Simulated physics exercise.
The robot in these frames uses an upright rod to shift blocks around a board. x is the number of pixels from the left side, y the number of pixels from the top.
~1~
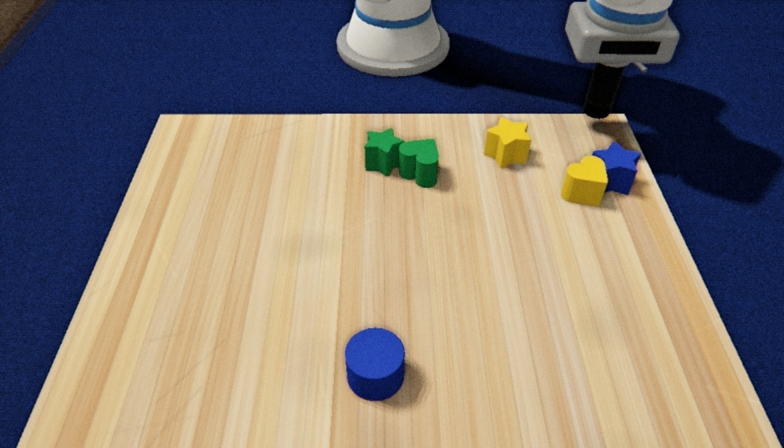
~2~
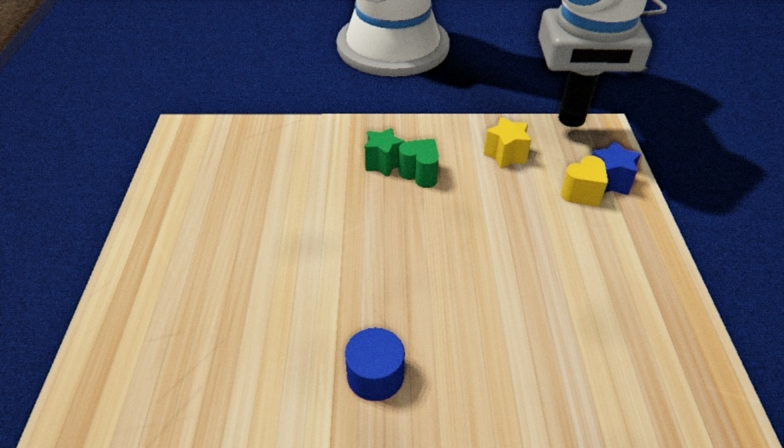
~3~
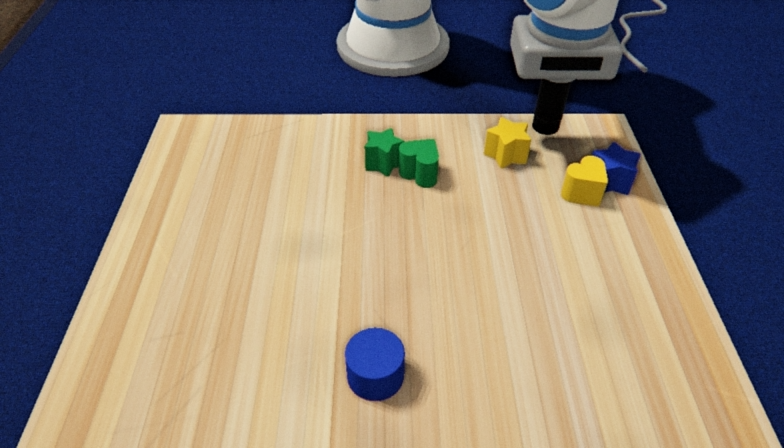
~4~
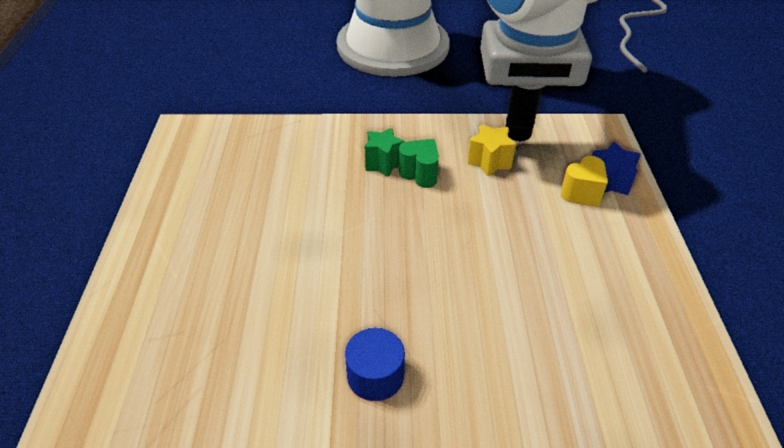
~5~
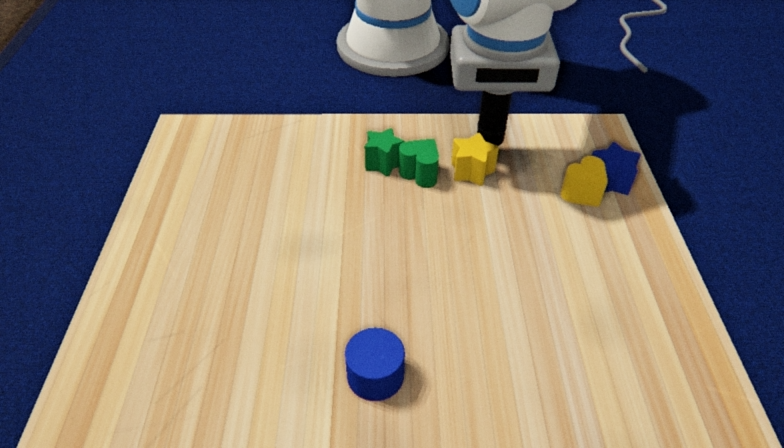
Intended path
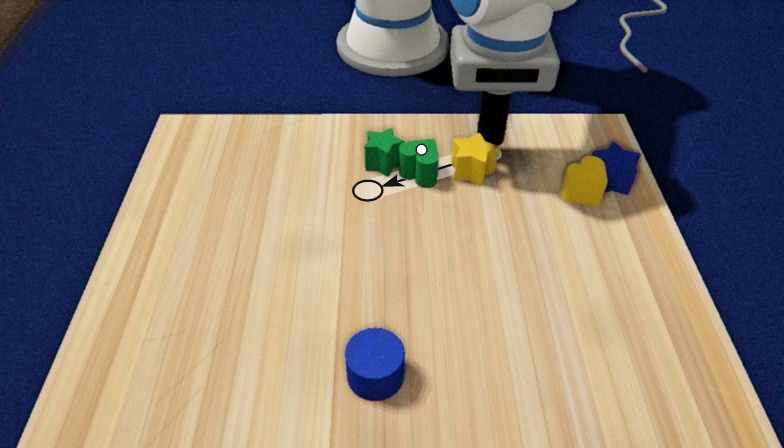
On a wooden board over blue carpet, a robot's upright black rod moved left past a yellow heart and blue star, then pushed the yellow star block a short way left toward the green blocks.
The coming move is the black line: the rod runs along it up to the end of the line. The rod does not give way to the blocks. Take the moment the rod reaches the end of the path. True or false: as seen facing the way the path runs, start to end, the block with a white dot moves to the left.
The claim holds.
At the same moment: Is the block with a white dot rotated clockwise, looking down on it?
No, it doesn't check out.
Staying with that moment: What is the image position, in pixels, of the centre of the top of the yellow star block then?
By then it is at (452, 163).
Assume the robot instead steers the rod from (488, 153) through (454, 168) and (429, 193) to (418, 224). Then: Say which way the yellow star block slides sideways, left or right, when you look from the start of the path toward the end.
Side: Left.
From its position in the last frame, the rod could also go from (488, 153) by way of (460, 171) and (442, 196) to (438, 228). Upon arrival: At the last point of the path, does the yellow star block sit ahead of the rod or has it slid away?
The rod still has the yellow star block in front of it when the path ends.
The line goes from (488, 153) to (368, 190); the dot is on the green heart block.
On the path given first. One third of the way, rod (451, 152); yellow star block (458, 160), turned 60° anticlockwise.
Two thirds of the way, rod (410, 164); green heart block (386, 166), turned 30° anticlockwise; yellow star block (452, 163), turned 90° anticlockwise.
At the end, rod (367, 177); green star block (378, 140), turned 30° clockwise; green heart block (347, 183), turned 60° anticlockwise; yellow star block (452, 163), turned 90° anticlockwise.
